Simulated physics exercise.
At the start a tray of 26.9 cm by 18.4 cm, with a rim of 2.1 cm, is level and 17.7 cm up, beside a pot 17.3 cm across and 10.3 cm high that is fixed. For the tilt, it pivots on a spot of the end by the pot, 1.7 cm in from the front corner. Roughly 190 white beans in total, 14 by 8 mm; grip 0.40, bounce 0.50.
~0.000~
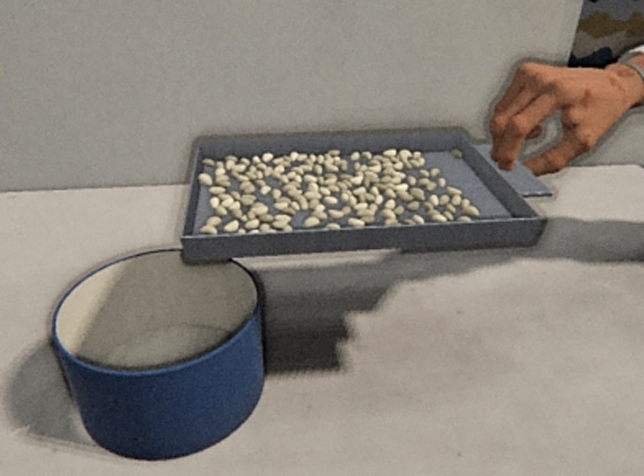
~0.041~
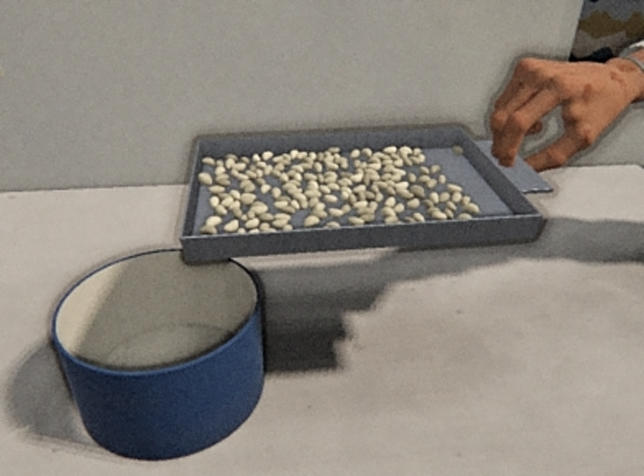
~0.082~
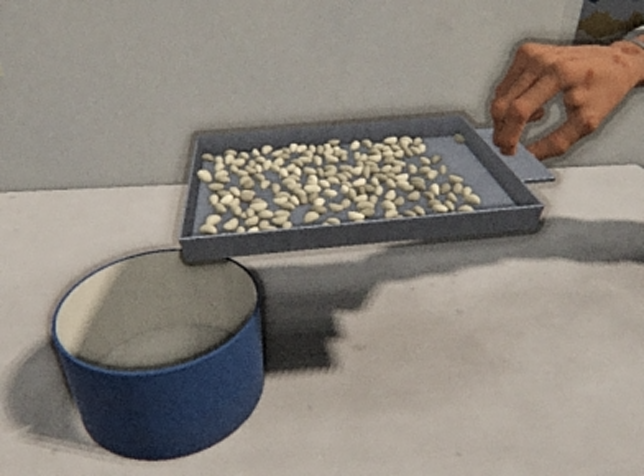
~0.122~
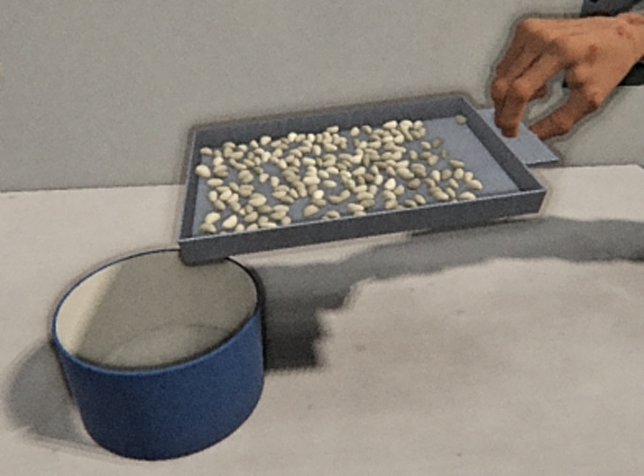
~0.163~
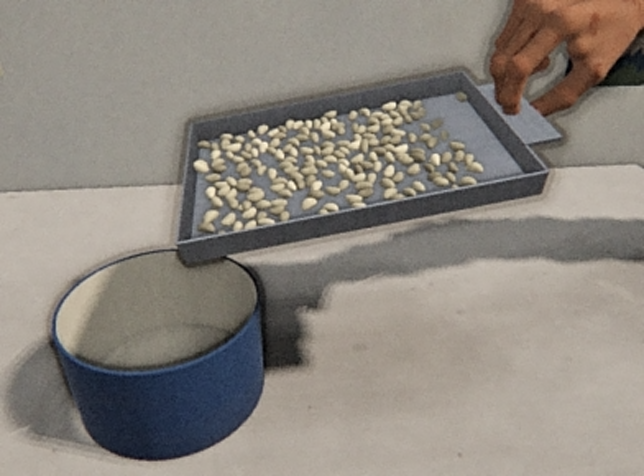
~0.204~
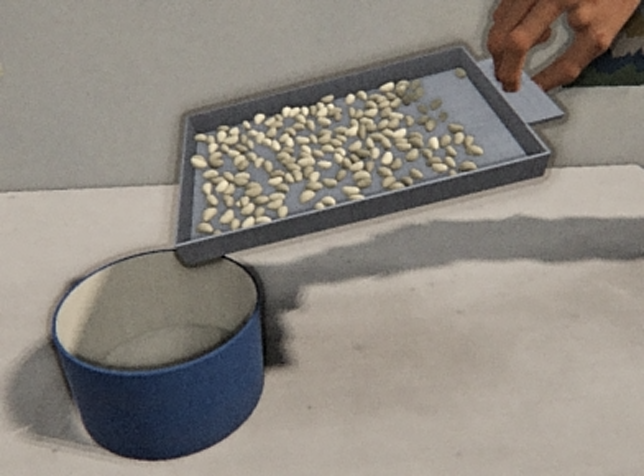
On a pale surface against a grey wall, a hand gripped the right end of a tray of white beans beside a blue pot and steadily raised it, slanting the tray down toward the left.
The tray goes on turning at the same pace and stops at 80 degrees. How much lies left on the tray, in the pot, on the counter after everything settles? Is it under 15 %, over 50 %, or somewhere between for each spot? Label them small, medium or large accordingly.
Left on the tray - small, pot - large, counter - medium.
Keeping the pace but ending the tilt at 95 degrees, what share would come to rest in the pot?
Estimate: Roughly 65 percent.
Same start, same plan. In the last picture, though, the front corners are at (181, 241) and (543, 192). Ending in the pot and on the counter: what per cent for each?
Pot 20; counter 70.
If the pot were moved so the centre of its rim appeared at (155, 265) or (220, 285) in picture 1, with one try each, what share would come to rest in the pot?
I'd say some 0 per cent for the first and some 0 per cent for the second.
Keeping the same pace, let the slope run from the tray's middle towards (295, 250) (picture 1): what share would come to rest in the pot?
About 20 per cent.
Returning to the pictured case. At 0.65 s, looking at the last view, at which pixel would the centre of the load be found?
Load centre: About (183, 188) px.
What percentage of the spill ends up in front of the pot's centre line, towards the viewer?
I'd put it at around 90 per cent.
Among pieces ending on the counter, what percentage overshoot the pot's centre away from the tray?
Around 80 in a hundred.
Then, at 0.47 s, tilt 48 degrees; the tray holds 100 %, the pot 0 %.
After 0.65 s, tilt 69 degrees; the tray holds 100 %, the pot 0 %.
Then, at 0.95 s, tilt 80 degrees; the tray holds 30 %, the pot 35 %.
In the end, at 2.3 s, tray 5 %, pot 65 %, counter 30 %.
